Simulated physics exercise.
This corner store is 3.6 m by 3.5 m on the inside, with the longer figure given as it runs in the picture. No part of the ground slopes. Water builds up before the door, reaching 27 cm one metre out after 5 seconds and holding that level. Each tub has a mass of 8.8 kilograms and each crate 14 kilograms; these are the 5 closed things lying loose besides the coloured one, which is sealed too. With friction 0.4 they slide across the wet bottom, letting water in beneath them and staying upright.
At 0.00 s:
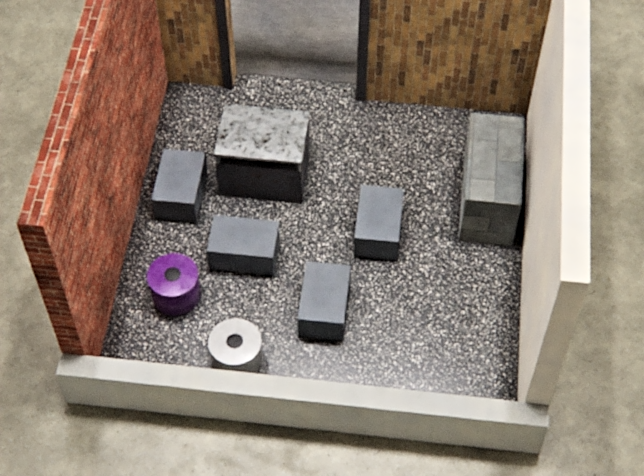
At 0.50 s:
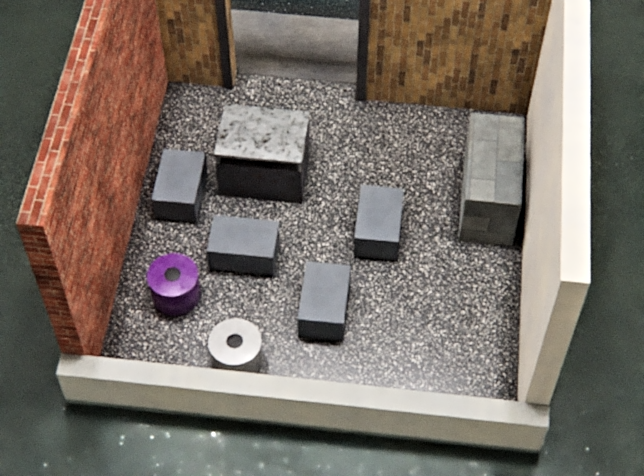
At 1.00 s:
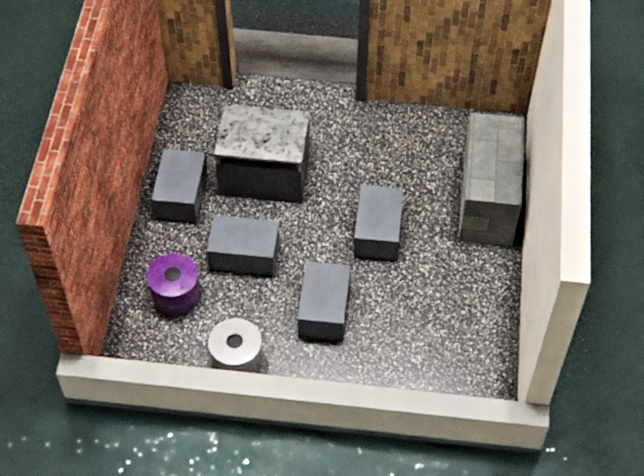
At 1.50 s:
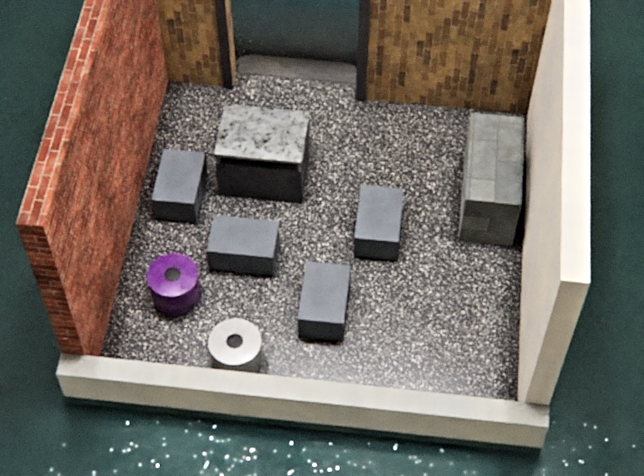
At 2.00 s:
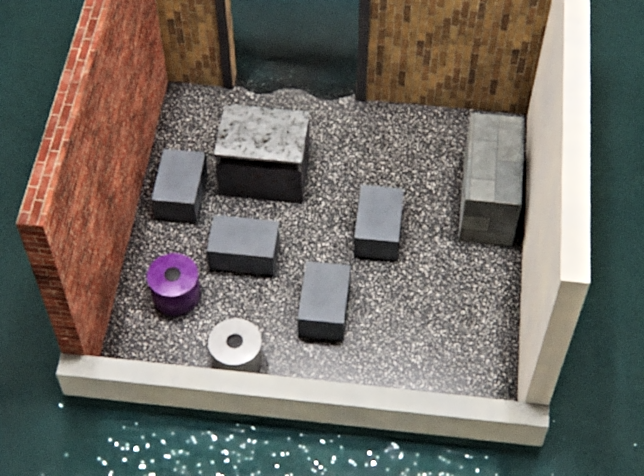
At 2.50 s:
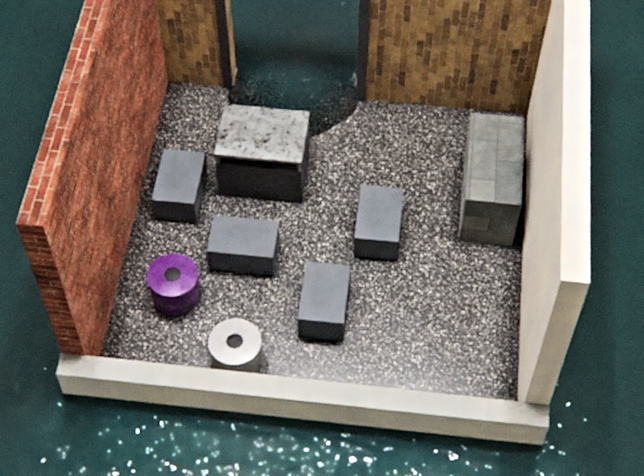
In a small corner store with no roof, dark water spread over the ground outside and then crept in through the back doorway, while the purple tub and the grey blocks stayed put.
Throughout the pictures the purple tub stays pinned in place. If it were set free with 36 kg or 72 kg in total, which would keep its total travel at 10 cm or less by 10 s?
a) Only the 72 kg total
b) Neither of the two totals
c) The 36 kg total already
c.
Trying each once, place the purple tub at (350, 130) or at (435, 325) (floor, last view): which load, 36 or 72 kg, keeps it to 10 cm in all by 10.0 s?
Respectively, the heavy option is needed and the light option succeeds.
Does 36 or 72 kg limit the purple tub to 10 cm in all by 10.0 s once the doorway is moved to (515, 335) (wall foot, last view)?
With that change, the big one is needed.
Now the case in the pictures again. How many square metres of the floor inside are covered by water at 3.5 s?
2.0 m2.
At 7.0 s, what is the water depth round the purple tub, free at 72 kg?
Depth: Approx. 5 cm.
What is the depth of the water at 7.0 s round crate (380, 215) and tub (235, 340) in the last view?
Depth approx. 5 cm / 4 cm.
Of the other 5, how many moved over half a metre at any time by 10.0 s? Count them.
Count: 4.
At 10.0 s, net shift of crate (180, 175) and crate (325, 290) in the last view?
Net displacement, in order: 60 cm; 50 cm.
After 3.5 s the purple tub would be 0 cm from its start with 36 kg and 0 cm from its start with 72 kg; 0 cm of water round it then.
After 4.5 s the purple tub would be 0 cm from its start with 36 kg and 0 cm from its start with 72 kg; 0 cm of water round it then.
After 7.0 s the purple tub would be 0 cm from its start with 36 kg and 0 cm from its start with 72 kg; 5 cm of water round it then.
After 10.0 s the purple tub would be 1 cm from its start with 36 kg and 0 cm from its start with 72 kg; 12 cm of water round it then.
